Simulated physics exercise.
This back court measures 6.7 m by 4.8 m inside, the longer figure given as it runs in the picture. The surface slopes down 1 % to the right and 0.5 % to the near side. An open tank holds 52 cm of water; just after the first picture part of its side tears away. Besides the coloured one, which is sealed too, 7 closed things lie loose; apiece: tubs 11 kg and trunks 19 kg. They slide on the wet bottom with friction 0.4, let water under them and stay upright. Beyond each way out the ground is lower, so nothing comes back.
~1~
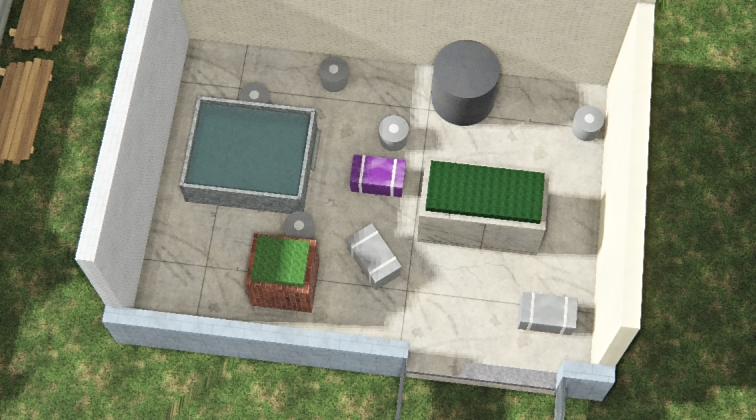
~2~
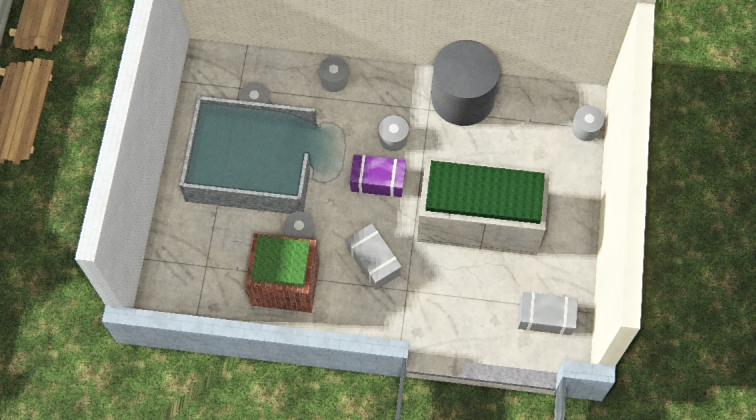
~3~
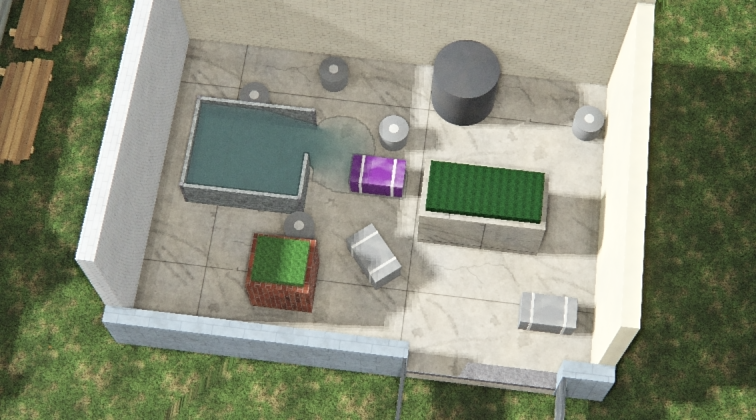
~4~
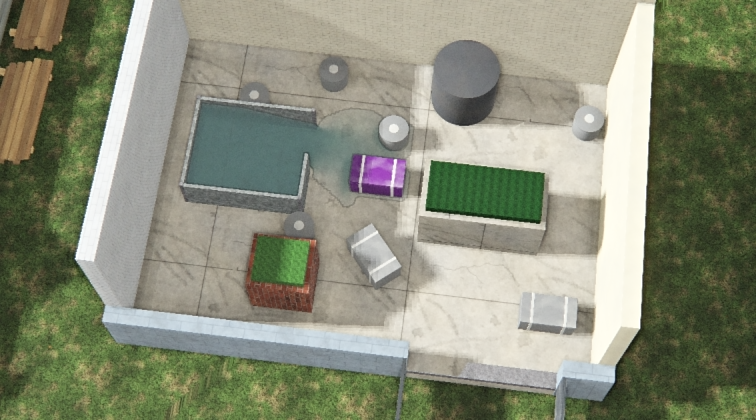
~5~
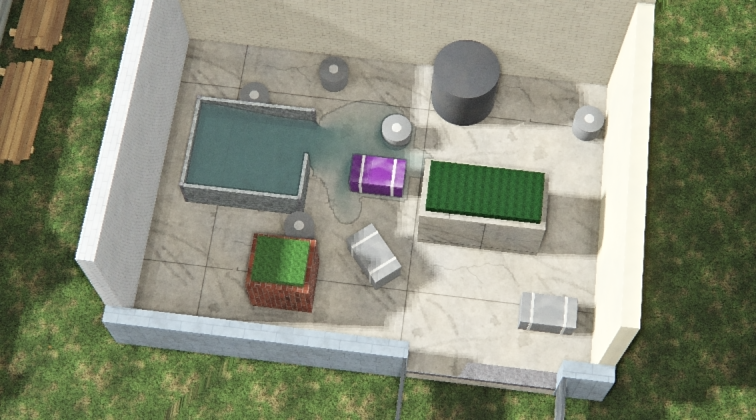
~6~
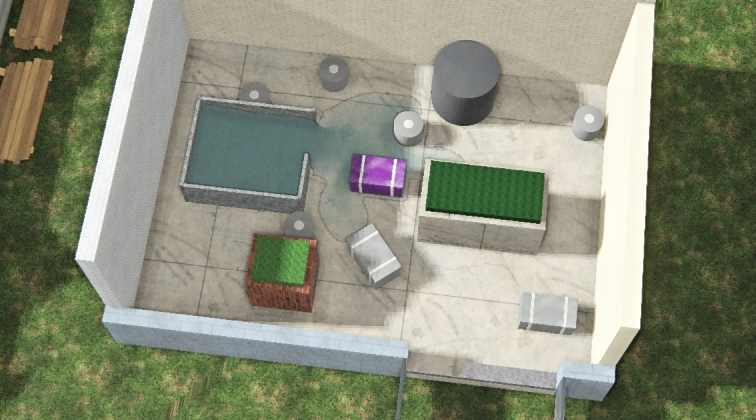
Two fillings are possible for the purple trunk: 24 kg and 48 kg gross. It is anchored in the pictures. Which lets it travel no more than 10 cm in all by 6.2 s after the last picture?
Verdict: Neither load is enough.
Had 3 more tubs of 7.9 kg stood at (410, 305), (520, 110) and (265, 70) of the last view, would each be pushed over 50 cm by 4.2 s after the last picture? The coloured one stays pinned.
In turn: Short of it, short of it, less.
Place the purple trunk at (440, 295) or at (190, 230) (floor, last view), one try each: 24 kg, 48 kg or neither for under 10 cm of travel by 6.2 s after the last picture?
In turn: Either load holds; either load holds.
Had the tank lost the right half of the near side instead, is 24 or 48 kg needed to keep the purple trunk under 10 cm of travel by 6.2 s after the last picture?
Then only the higher weight holds it.
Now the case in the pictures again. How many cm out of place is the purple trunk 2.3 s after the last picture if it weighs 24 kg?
Roughly 100 cm.
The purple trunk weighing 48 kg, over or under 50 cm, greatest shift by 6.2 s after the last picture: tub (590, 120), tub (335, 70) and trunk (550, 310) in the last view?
In that order: Over, less, past it.
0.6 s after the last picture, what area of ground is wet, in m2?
About 9.5 m2.
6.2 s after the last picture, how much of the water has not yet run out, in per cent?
Some 98 per cent remains.
Then, 0.6 s after the last picture the purple trunk would be 37 cm from its start with 24 kg and 26 cm from its start with 48 kg; 7 cm of water round it then.
Then, 2.3 s after the last picture the purple trunk would be 107 cm from its start with 24 kg and 32 cm from its start with 48 kg; 5 cm of water round it then.
Then, 4.2 s after the last picture the purple trunk would be 107 cm from its start with 24 kg and 32 cm from its start with 48 kg; 4 cm of water round it then.
Then, 6.2 s after the last picture the purple trunk would be 107 cm from its start with 24 kg and 32 cm from its start with 48 kg; 3 cm of water round it then.
